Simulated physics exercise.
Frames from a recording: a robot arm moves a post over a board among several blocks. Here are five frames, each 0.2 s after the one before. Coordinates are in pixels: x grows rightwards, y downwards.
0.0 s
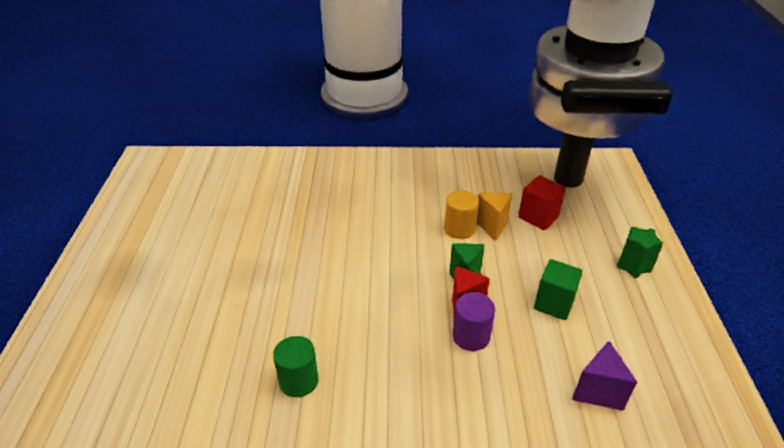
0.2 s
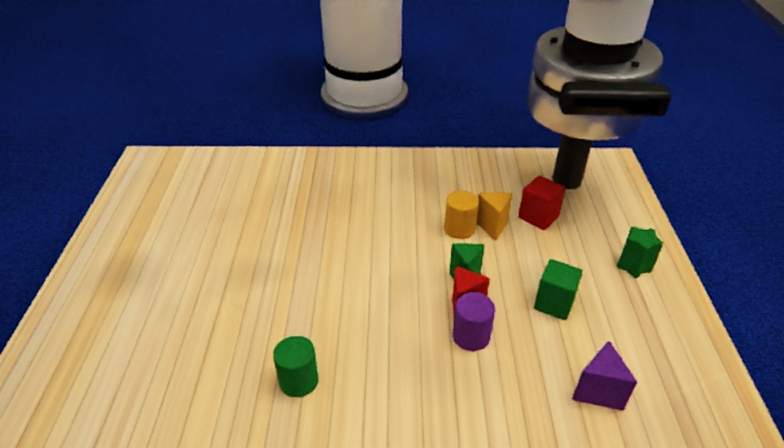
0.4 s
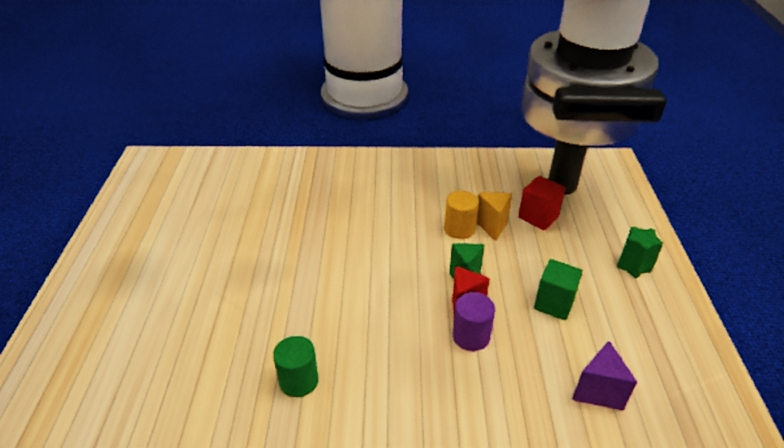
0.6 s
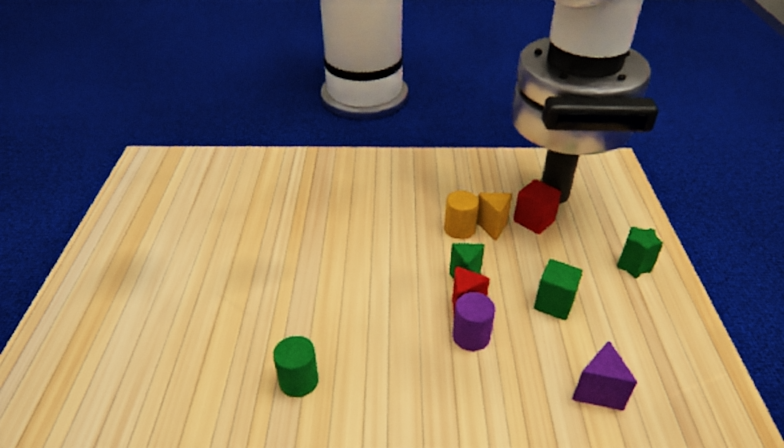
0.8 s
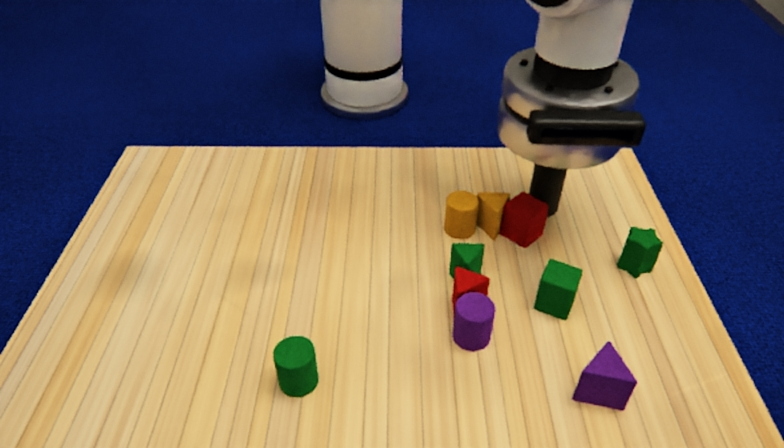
Robot arm easing its dark post leftward and nudging a red cube toward the yellow triangular block on a wooden board.
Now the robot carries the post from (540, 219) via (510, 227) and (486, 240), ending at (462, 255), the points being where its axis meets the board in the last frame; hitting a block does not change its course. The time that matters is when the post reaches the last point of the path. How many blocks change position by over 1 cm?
Three or more blocks.
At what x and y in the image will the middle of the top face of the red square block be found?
For the centre of its top, I'd go with (499, 240).
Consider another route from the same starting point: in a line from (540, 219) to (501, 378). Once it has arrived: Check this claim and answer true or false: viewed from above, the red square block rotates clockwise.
It is true.
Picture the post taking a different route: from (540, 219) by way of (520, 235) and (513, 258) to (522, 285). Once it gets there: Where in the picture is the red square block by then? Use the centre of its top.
Just about (488, 247).
On the path given first. One third of the way, post (512, 215); yellow circular block (456, 200); yellow triangular block (483, 198); red square block (510, 218), turned 30° anticlockwise.
Two thirds of the way, post (487, 229); yellow circular block (448, 200); yellow triangular block (473, 196), turned 20° clockwise; red square block (499, 233), turned 60° anticlockwise.
At the end, post (463, 244); yellow circular block (448, 200); green triangular block still; yellow triangular block (473, 196), turned 20° clockwise; red square block (499, 240), turned 80° anticlockwise.
